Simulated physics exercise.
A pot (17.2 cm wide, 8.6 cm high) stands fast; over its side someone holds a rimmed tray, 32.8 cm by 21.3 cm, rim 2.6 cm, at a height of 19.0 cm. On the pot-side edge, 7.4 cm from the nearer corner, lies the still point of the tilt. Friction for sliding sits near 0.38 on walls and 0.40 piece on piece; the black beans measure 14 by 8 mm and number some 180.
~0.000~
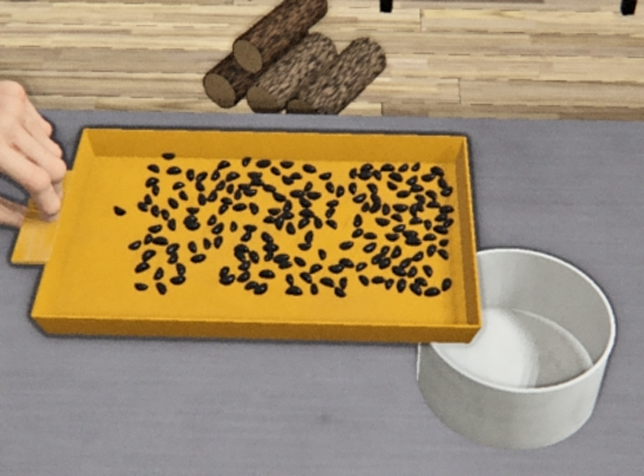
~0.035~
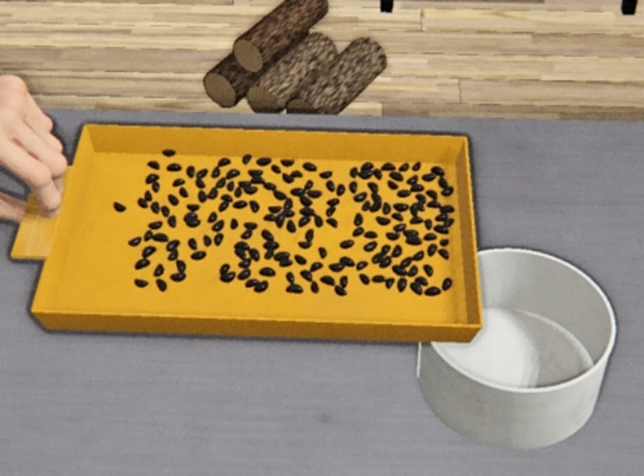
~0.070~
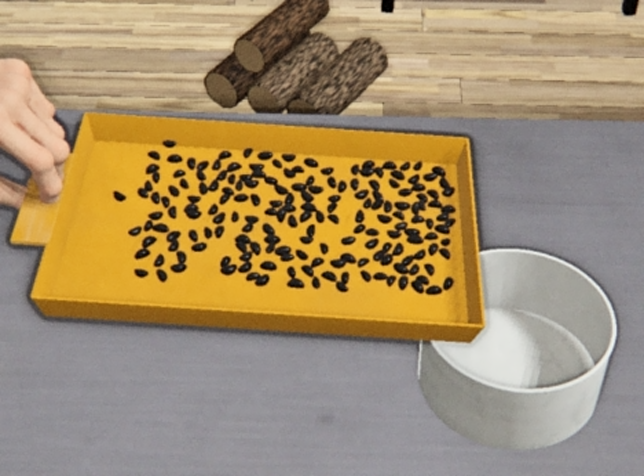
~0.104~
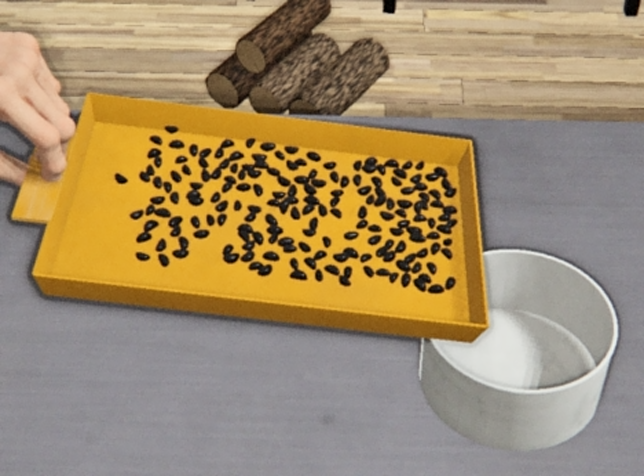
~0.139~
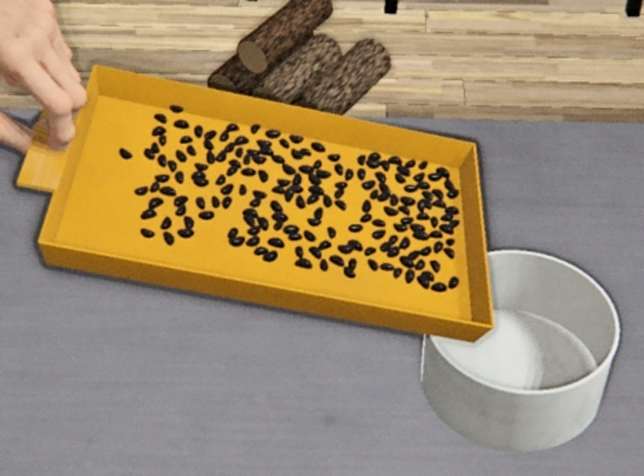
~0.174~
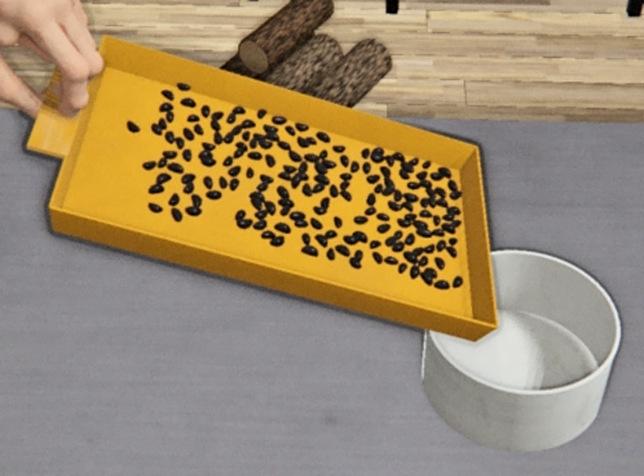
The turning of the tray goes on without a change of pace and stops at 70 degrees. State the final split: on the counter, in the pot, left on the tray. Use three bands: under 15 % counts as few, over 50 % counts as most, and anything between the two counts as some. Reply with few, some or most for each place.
Counter: Some, pot: Some, tray: Some.
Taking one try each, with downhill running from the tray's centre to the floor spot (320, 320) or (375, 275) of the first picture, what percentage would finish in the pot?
I'd put it at about 0 per cent for the first tilt and about 15 per cent for the second.
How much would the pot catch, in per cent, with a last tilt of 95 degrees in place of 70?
70 percent.
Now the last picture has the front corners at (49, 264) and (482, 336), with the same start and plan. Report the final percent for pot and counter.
You'd end with pot at 0 and counter at 75.
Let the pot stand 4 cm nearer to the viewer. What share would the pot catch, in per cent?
In that setup it would come to near 25 per cent.
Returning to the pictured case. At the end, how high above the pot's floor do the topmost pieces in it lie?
Some 1.5 cm up.
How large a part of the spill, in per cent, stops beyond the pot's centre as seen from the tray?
Some 90 per cent.
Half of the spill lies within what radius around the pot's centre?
Roughly 28 cm from the centre.
After 0.34 s, tilt 47 degrees; the tray holds 100 %, the pot 0 %.
Then, at 0.45 s, tilt 64 degrees; the tray holds 100 %, the pot 0 %.
After 0.69 s, tilt 70 degrees; the tray holds 45 %, the pot 25 %.
In the end, at 2.2 s, counter 25 %, pot 35 %, tray 40 %.
